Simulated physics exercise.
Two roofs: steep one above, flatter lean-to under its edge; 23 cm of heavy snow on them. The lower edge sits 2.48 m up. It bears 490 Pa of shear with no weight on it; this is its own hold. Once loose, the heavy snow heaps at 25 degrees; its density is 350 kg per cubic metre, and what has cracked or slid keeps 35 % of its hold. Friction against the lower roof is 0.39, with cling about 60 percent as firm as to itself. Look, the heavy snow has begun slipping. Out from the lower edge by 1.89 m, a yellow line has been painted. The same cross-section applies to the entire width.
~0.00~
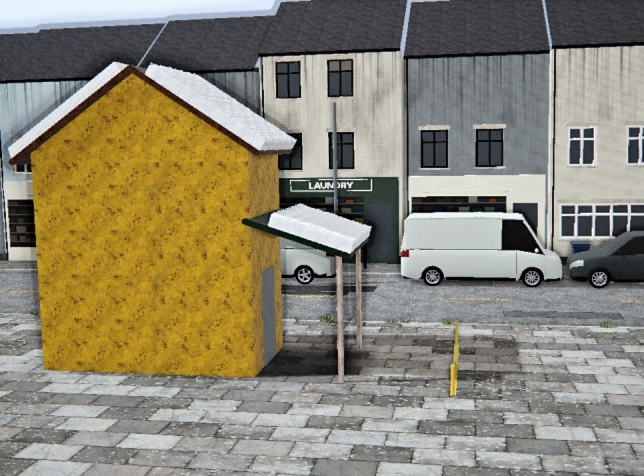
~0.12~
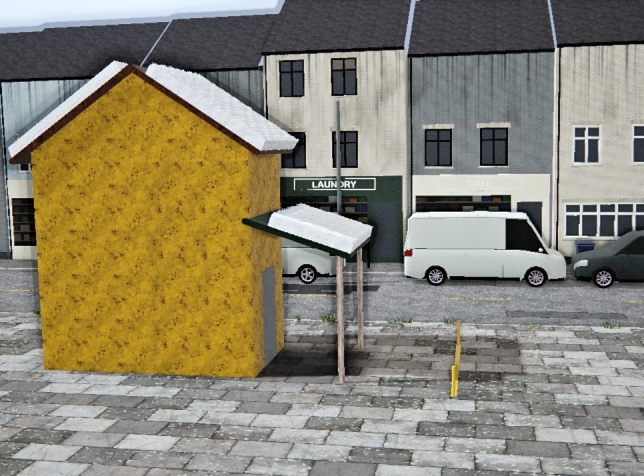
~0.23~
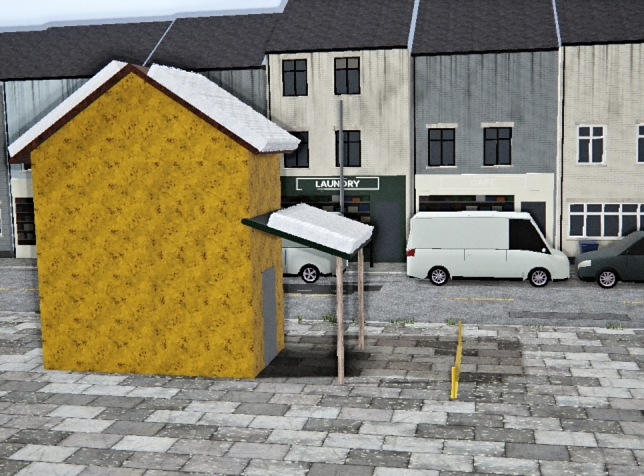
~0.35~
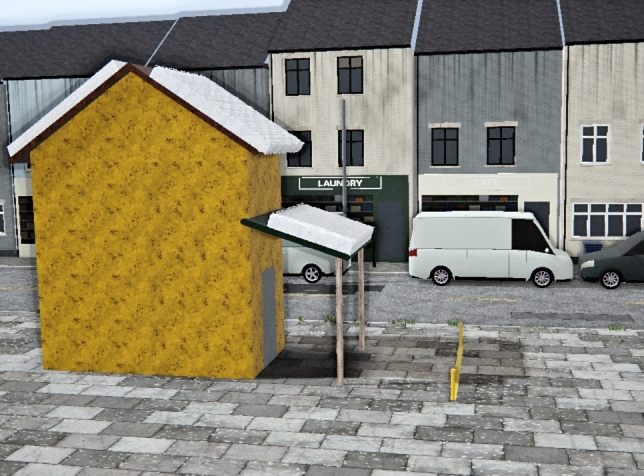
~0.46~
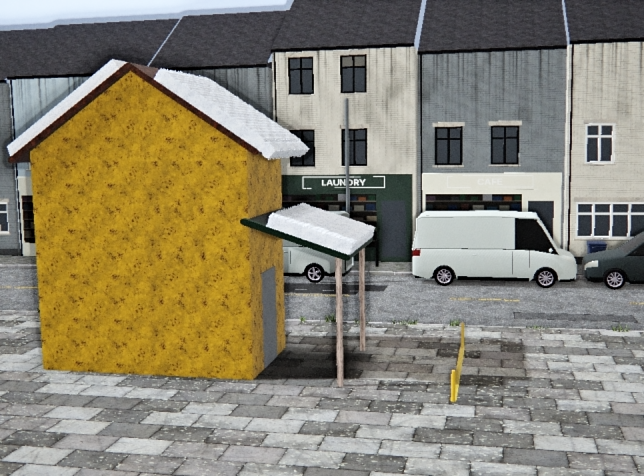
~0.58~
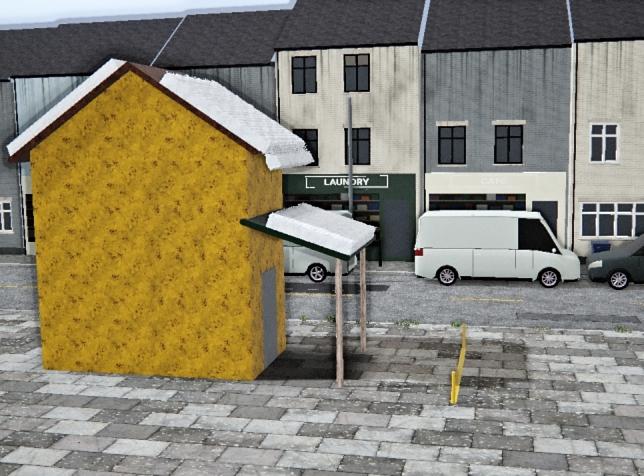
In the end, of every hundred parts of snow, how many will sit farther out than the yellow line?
Near 35 out of 100.
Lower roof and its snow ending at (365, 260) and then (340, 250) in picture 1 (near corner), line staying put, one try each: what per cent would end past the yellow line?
First about 35 per cent, second about 35 per cent.
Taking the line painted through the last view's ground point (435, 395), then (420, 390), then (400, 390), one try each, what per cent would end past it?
First try around 45 per cent, second around 50 per cent, third around 60 per cent.
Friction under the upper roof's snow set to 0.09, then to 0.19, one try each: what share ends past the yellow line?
Respectively 45 percent and 40 percent.
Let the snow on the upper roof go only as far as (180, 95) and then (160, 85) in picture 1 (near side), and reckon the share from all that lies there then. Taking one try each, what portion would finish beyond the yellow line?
20 %, then 30 %.
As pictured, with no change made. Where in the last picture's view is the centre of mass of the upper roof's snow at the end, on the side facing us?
Near (454, 354).
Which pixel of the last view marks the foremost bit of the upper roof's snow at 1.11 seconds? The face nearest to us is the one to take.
It lies at around (327, 231) in the last picture.
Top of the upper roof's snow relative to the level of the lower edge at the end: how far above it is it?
Roughly 0.8 m.
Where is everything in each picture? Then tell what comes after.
Foremost bit of the heavy snow at (261, 137), in the first frame.
Foremost bit of the heavy snow at (261, 136), its middle shifted 1.5 cm, in the second frame.
Foremost bit of the heavy snow at (263, 145), its middle shifted 6.2 cm, 2 % of it past the upper edge, in one piece, in the third frame.
Foremost bit of the heavy snow at (266, 144), its middle shifted 14 cm, 5 % of it past the upper edge, in one piece, in the fourth frame.
Foremost bit of the heavy snow at (271, 145), its middle shifted 26 cm, 10 % of it past the upper edge, cracking, in the fifth frame.
Foremost bit of the heavy snow at (277, 160), its middle shifted 42 cm, 15 % of it past the upper edge, cracking, in the sixth frame.
After 1.11 s, none is below the lower edge and 0 % is past the line.
After 1.74 s, 6 % is below the lower edge and 0 % is past the line.
After 2.37 s, 65 % is below the lower edge and 23 % is past the line.
After 3.00 s, 66 % is below the lower edge and 35 % is past the line.
After 3.30 s, 66 % is below the lower edge and 35 % is past the line.
